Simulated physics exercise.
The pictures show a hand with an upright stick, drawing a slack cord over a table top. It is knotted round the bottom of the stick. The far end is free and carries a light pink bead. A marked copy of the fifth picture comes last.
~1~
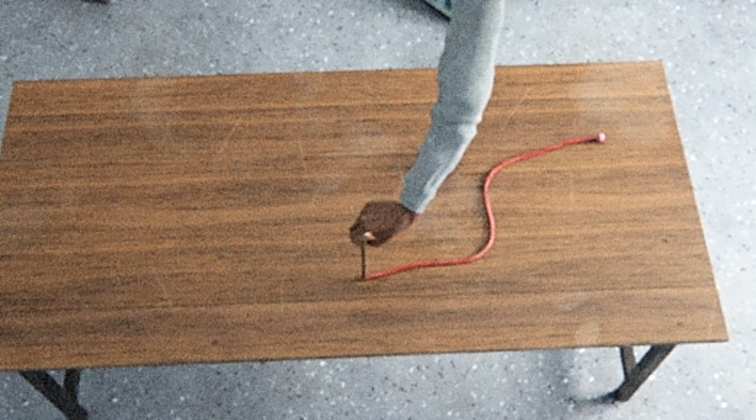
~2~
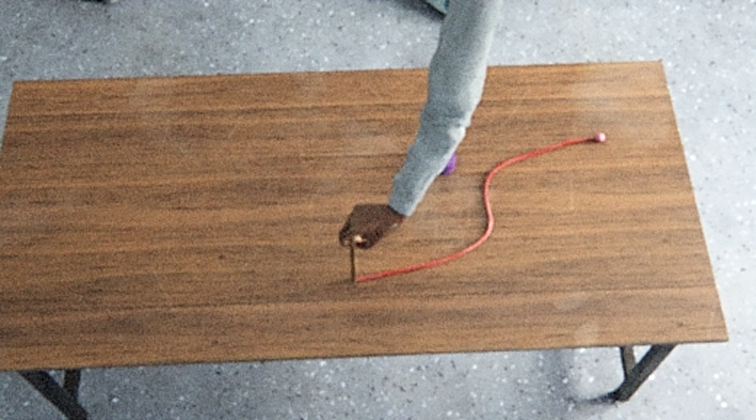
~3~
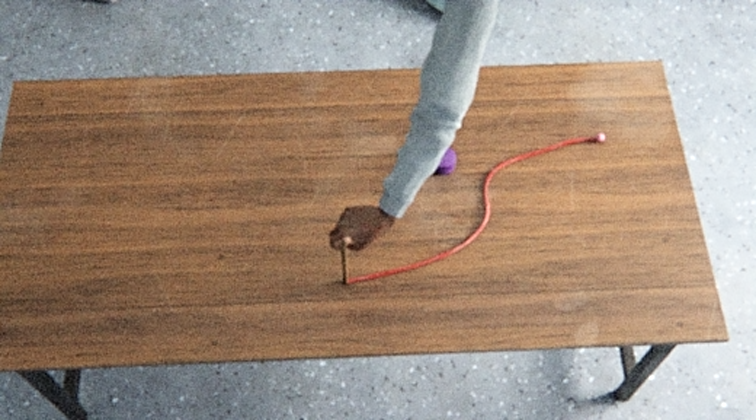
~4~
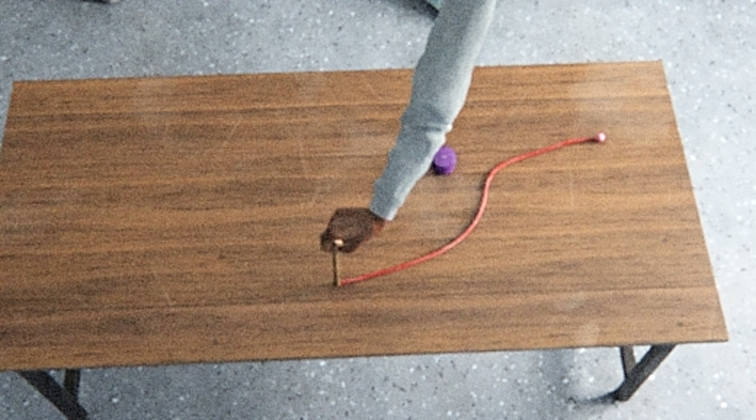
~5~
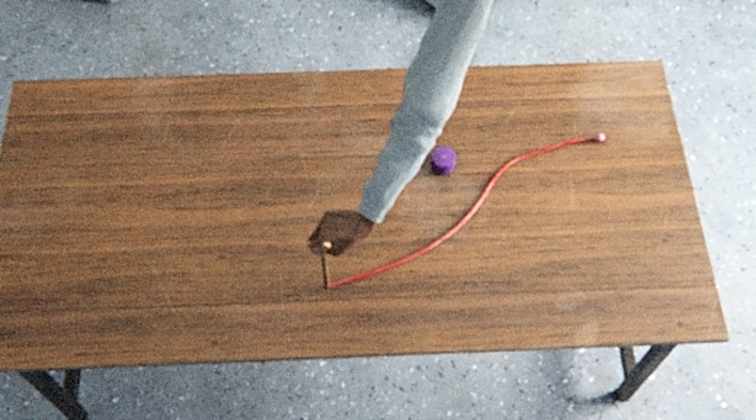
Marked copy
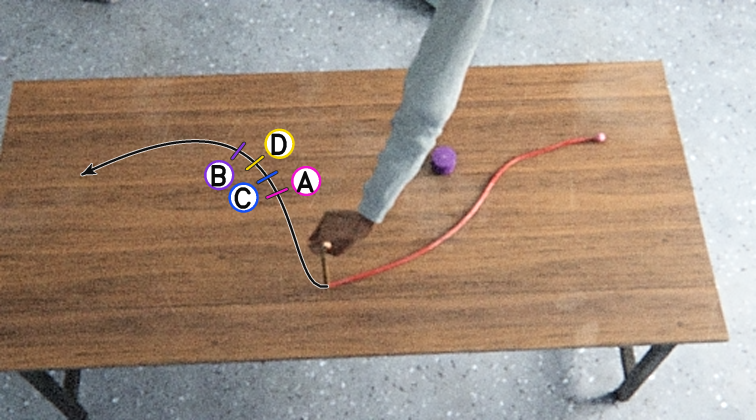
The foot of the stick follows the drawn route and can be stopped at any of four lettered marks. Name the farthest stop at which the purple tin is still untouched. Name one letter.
It can go as far as B.
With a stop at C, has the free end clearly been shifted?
By then, yes.
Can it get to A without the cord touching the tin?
Yes.
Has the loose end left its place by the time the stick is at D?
By then, yes.
On the copy, A at (277, 193); B at (238, 151); C at (267, 177); D at (255, 163); the route from (327, 287) via (243, 154) to (82, 174).
On B. First, foot of the stick (295, 239), middle of the cord (461, 211), free end (592, 138).
Then, foot of the stick (273, 186), middle of the cord (440, 201), free end (582, 140).
Finally, foot of the stick (238, 151), middle of the cord (401, 181), free end (556, 150); nothing has been touched.
By contrast, A is safe but short; C is safe but short; D is safe but short.
